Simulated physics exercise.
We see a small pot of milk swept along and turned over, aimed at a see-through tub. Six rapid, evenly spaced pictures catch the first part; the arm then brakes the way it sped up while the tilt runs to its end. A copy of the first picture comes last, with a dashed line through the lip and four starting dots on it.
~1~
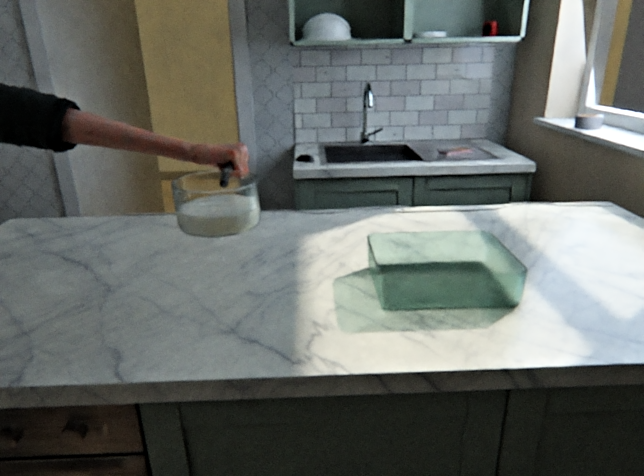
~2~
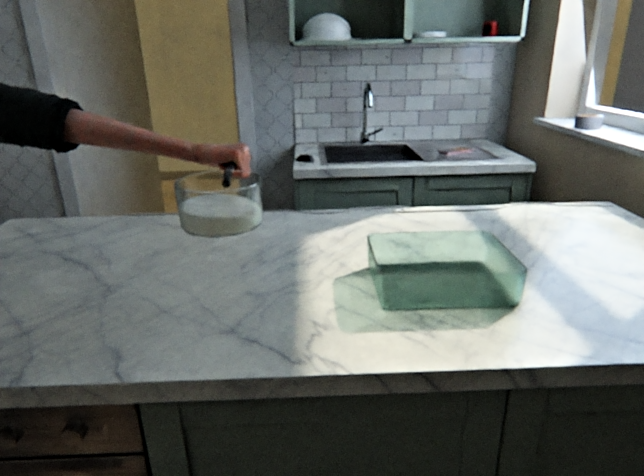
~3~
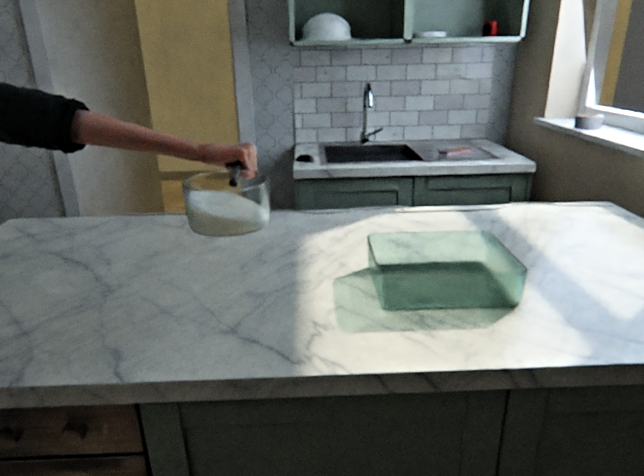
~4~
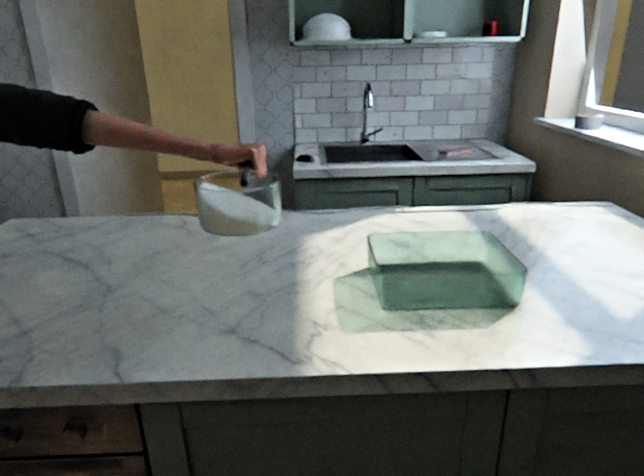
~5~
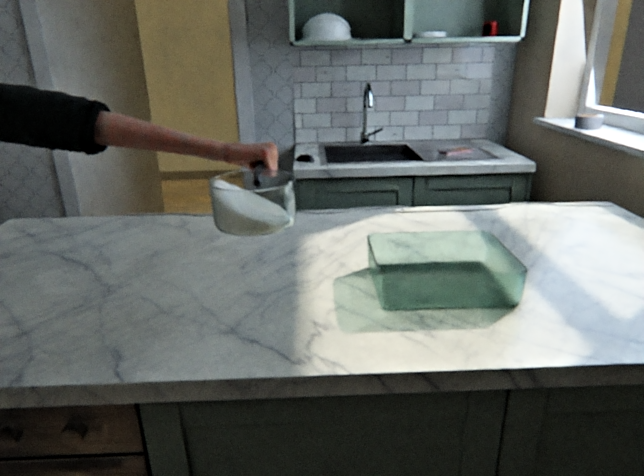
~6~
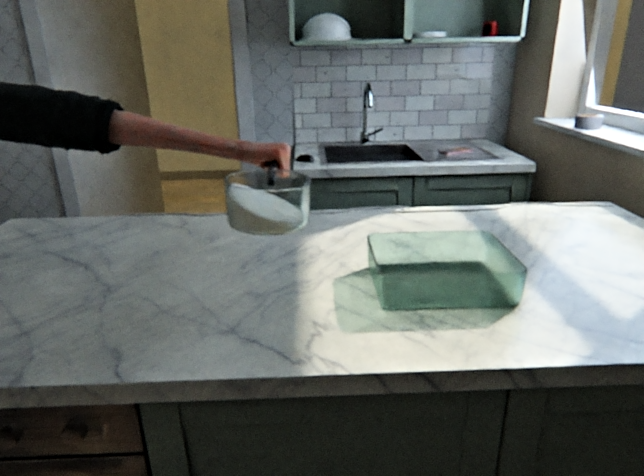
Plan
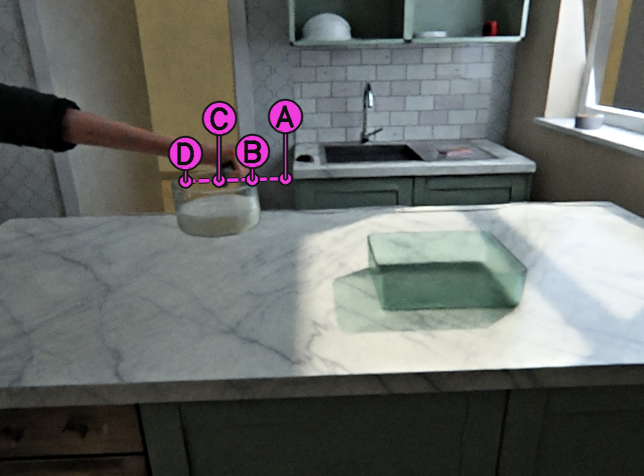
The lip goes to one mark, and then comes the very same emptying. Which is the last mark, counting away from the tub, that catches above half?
Place A just does it.
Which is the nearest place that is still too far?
The answer is B.
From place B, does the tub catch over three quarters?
No, less.
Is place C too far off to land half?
Yes, that goes wrong.
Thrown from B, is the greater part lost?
Yes.
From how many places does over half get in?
One of them.
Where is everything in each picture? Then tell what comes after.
Upright, lip at (257, 179); tub from (380, 309) to (520, 304); nothing has left yet.
Upright, lip at (259, 179); nothing has left yet.
Upright, lip at (267, 179); nothing has left yet.
Upright, lip at (279, 178); nothing has left yet.
Upright, lip at (293, 178); nothing has left yet.
Tipped about 3°, lip at (309, 179); nothing has left yet.
On the marked copy, A at (285, 178); B at (252, 179); C at (219, 180); D at (185, 181).
For place A, about 62 % lands in the tub, 29 % falls short and 9 % goes beside or beyond.
For place B, about 35 % lands in the tub, 58 % falls short and 7 % goes beside or beyond.
For place C, about 16 % lands in the tub, 81 % falls short and 3 % goes beside or beyond.
For place D, about 3 % lands in the tub, 96 % falls short.
